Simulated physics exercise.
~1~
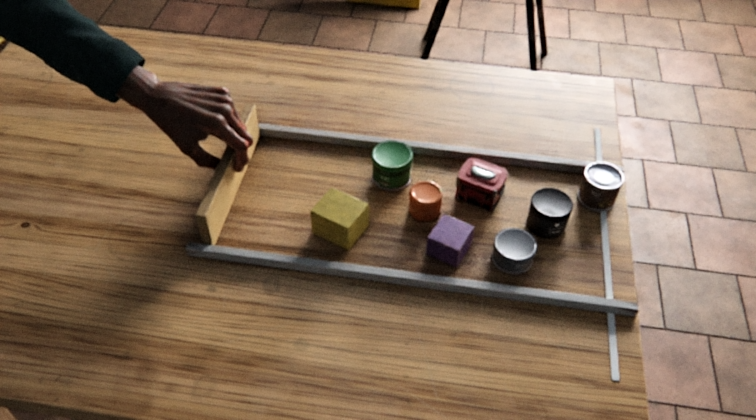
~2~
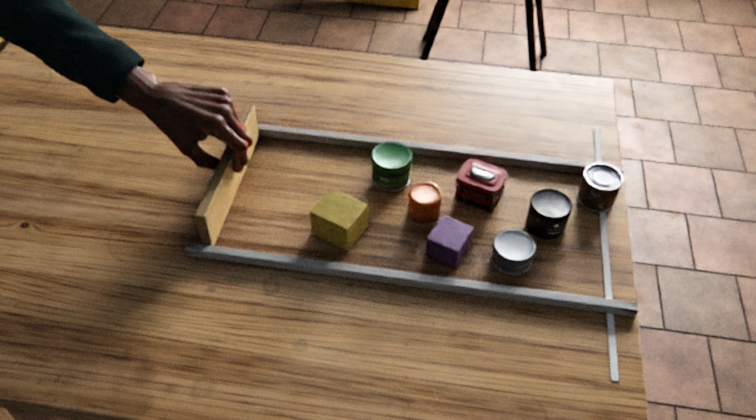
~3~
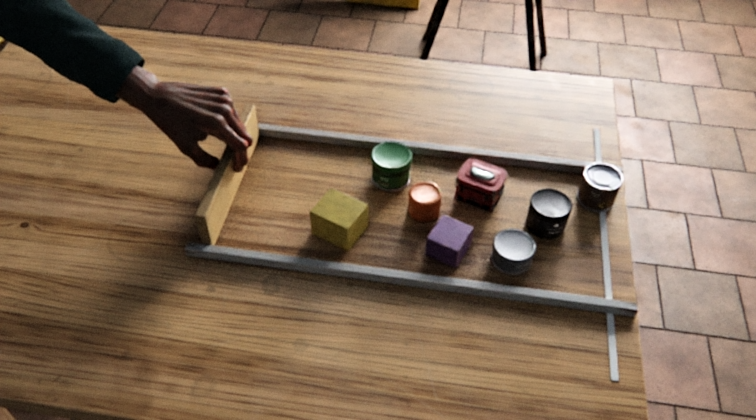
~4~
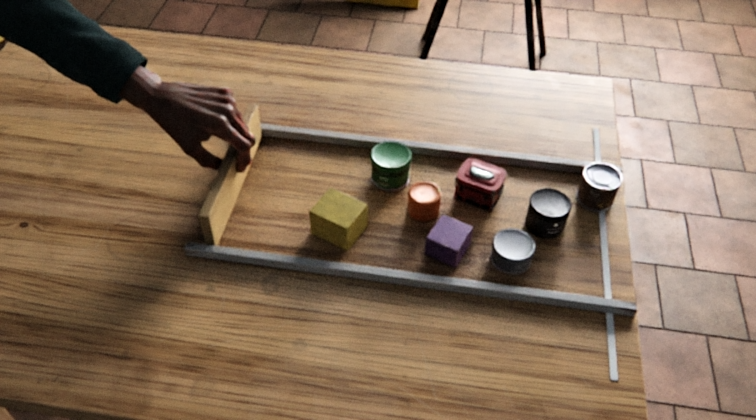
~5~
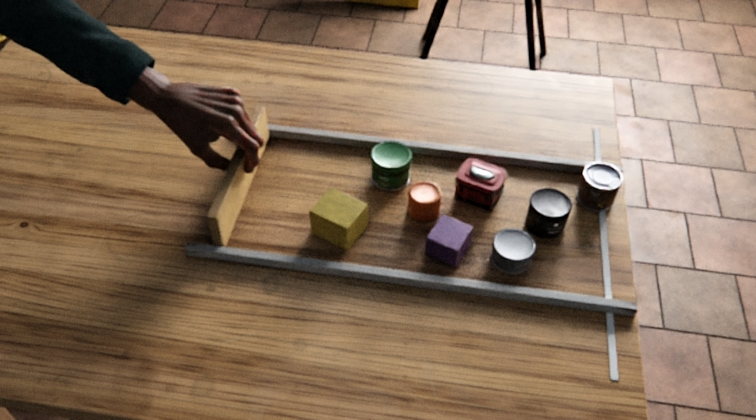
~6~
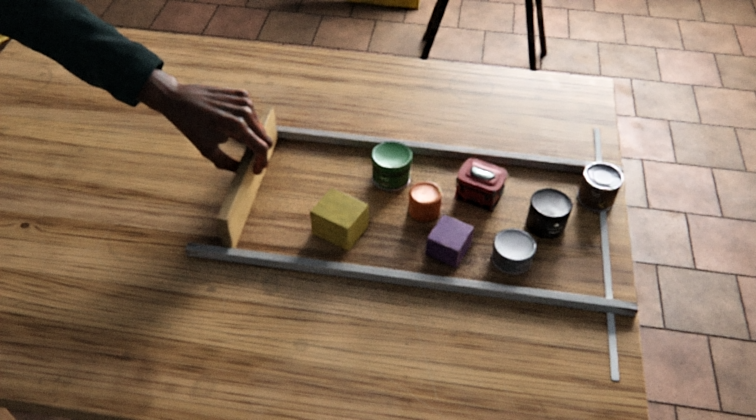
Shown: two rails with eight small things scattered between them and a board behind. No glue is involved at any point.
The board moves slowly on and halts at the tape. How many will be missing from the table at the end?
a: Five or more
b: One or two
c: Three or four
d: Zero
The answer is a.
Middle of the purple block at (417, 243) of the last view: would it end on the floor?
It keeps its place.
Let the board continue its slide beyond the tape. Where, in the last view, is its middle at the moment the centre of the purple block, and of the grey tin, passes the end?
Around (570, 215), then around (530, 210).
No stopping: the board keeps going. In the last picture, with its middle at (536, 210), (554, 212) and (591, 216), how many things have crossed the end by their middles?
Past-the-end tally - position 1: 1, position 2: 2, position 3: 5.
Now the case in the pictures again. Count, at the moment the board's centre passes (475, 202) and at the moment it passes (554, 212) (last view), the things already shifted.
So far 7, and 8 at the second.
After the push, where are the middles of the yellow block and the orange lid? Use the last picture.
Final pixels, roughly: (633, 251) for the first, (623, 224) for the other.
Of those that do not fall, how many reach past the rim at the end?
The number overhanging is 3.
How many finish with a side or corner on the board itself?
The answer is 3.
A little later, none off yet; brown tin at rest near (600, 187); black tub at rest near (549, 214); grey tin at rest near (513, 251).
Next, none off yet; brown tin at rest near (600, 187); black tub moving near (552, 215); grey tin shifted about its own width near (553, 256).
Later still, none off yet; brown tin shifted a little near (613, 184); black tub shifted well along near (641, 236); grey tin tilted a little near (657, 277).
When it is over, the number that fall off is five or more; down, purple block, red case, grey tin, black tub and brown tin.
